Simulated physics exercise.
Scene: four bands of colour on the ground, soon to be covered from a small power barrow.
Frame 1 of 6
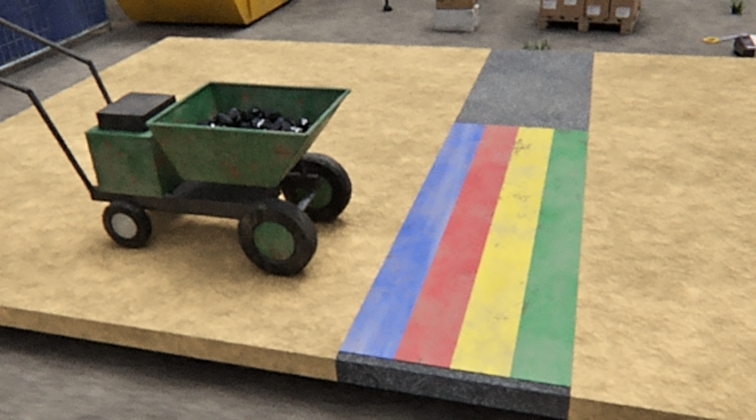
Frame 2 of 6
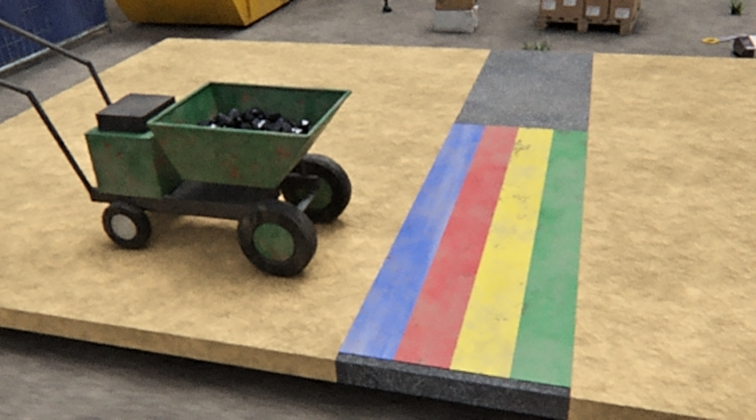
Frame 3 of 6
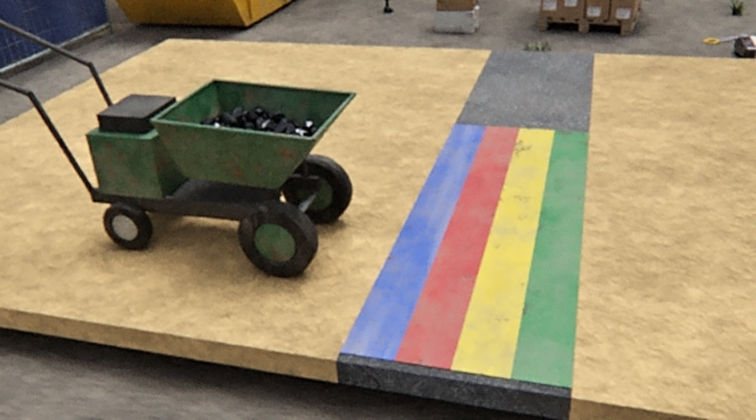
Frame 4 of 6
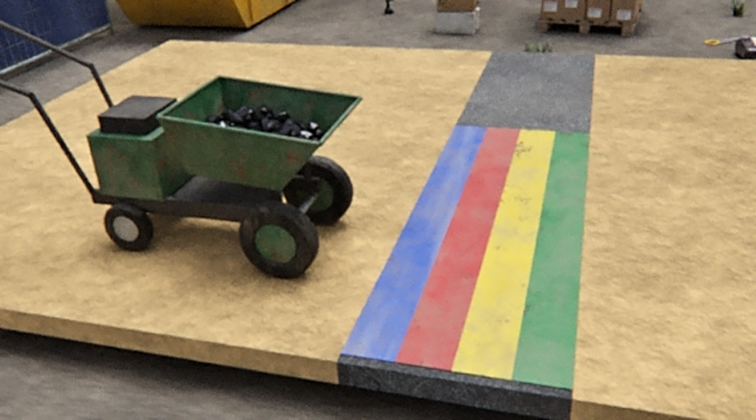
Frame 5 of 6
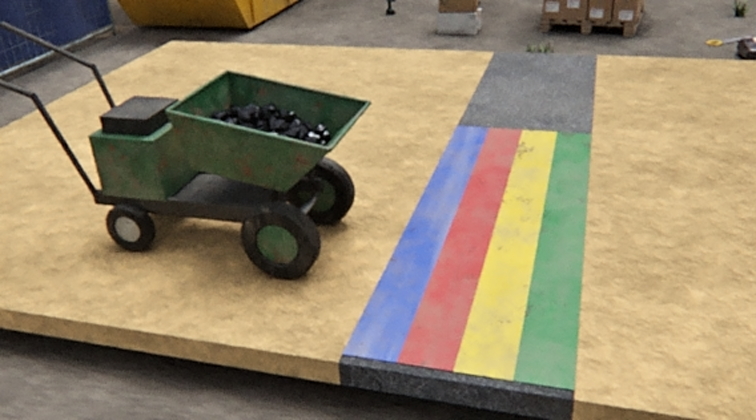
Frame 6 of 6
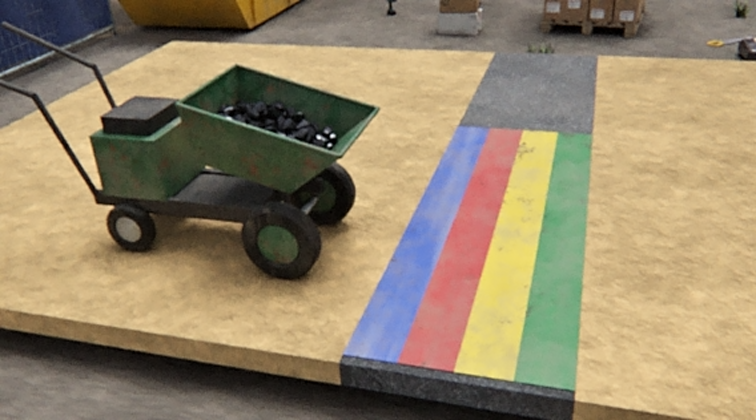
The green skip of a small barrow, loaded with black lumps, tilts slightly to the right.
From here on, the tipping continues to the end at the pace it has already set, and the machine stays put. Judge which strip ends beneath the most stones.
Beneath the most stones: The red strip.
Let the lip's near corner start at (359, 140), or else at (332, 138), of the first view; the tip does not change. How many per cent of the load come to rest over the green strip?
20 and 10 percent, in that order.
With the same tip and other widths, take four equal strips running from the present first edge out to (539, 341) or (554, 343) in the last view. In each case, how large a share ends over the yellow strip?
Shares: 20 %; then 20 %.
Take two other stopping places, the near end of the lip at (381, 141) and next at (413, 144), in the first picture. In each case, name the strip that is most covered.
First place: Yellow; second place: The green one.
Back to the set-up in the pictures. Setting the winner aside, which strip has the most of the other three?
Ranked second: That blue strip.
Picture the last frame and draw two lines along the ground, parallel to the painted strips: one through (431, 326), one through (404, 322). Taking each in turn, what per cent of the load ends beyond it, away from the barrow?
I'd say about 40 and about 70 in a hundred.
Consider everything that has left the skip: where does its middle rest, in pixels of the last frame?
Around (453, 259).
Soon, skip tipped steeply; all in the skip.
A while on, skip tipped steeply; nearly all in the skip; a small part over the blue strip; a small part over the red strip.
Towards the end, skip tipped right over; about a quarter in the skip; about a quarter over the blue strip; about a third over the red strip; a small part over the yellow strip; a stray few over the green strip; a stray few off the paint.
Finally, skip tipped right over; a small part in the skip; about a quarter over the blue strip; about half over the red strip; a small part over the yellow strip; a stray few over the green strip; a stray few off the paint.
